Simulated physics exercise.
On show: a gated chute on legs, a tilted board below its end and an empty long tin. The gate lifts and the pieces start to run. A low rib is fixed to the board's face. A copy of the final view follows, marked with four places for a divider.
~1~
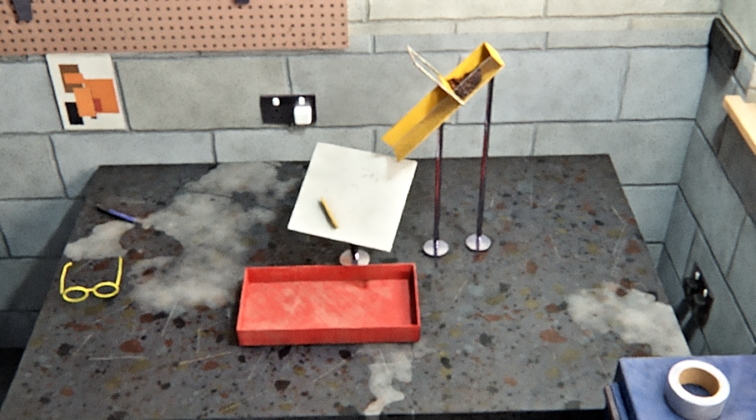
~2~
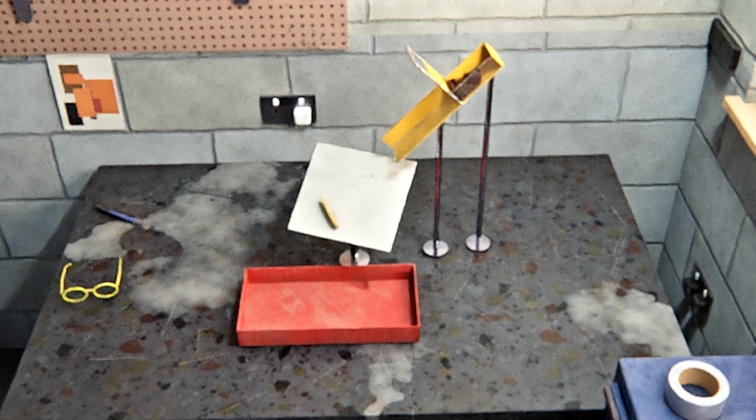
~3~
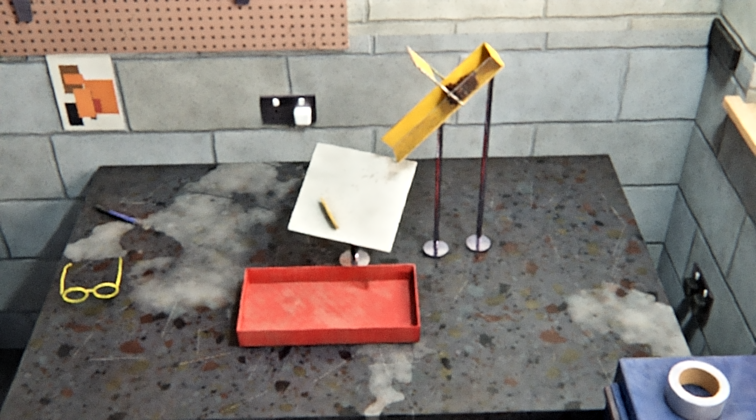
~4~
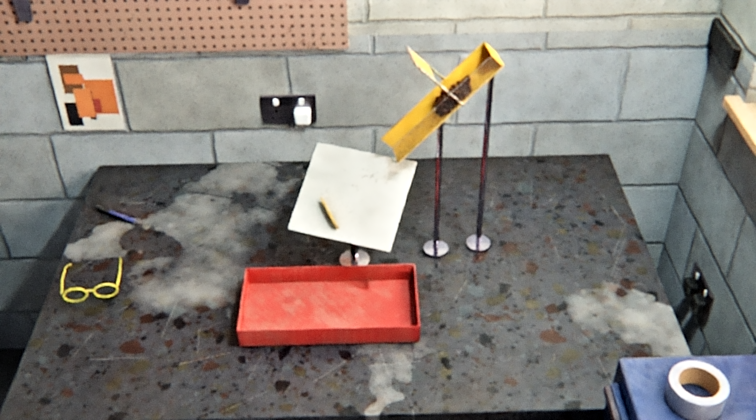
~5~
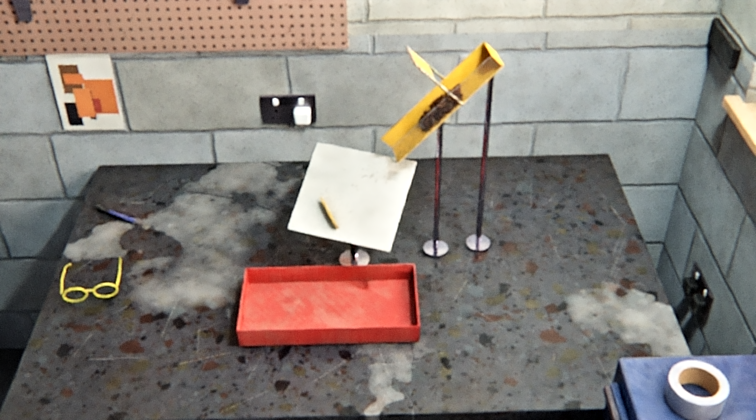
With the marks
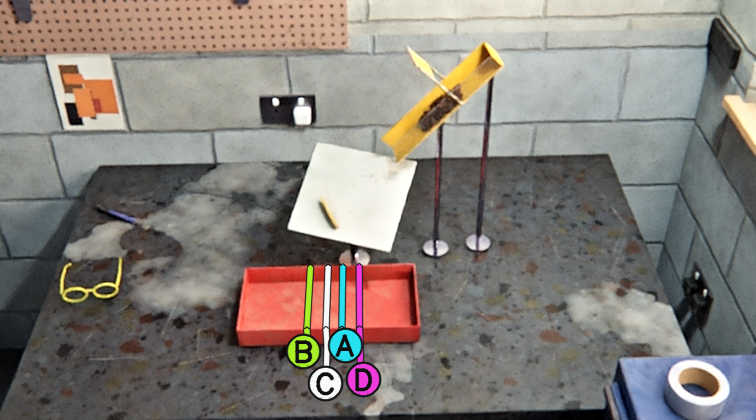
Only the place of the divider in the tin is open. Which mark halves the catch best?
A works best here.
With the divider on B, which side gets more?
More lands on the right.
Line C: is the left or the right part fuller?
More lands on the right.
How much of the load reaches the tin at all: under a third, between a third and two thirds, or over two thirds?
About that: Over two thirds.
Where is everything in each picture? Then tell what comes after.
Load behind the gate (463, 84), allspice berries; lip of the chute (396, 155), sloping fairly steeply, in the first frame.
Middle of the board (352, 195), tilted fairly steeply; middle of its low edge (337, 240); of its high edge (366, 152), in the second frame.
Front corners of the tin (237, 331) and (419, 326), empty; front of the load (449, 99), in the third frame.
Middle of the load (450, 96); its front (437, 111), roughly a quarter of the way to the lip; rib from (321, 198) to (336, 227), in the fourth frame.
Middle of the load (441, 104); its front (421, 126), roughly half of the way to the lip, in the fifth frame.
On the marked copy, line A crosses the front rim at (341, 328); line B crosses the front rim at (306, 329); line C crosses the front rim at (325, 328); line D crosses the front rim at (359, 327).
For line A, of what is caught, roughly a third on the left of the divider, roughly two thirds on the right.
For line B, of what is caught, about a tenth on the left of the divider, almost all on the right.
For line C, of what is caught, about a tenth on the left of the divider, the larger part on the right.
For line D, of what is caught, almost all on the left of the divider, about a tenth on the right.
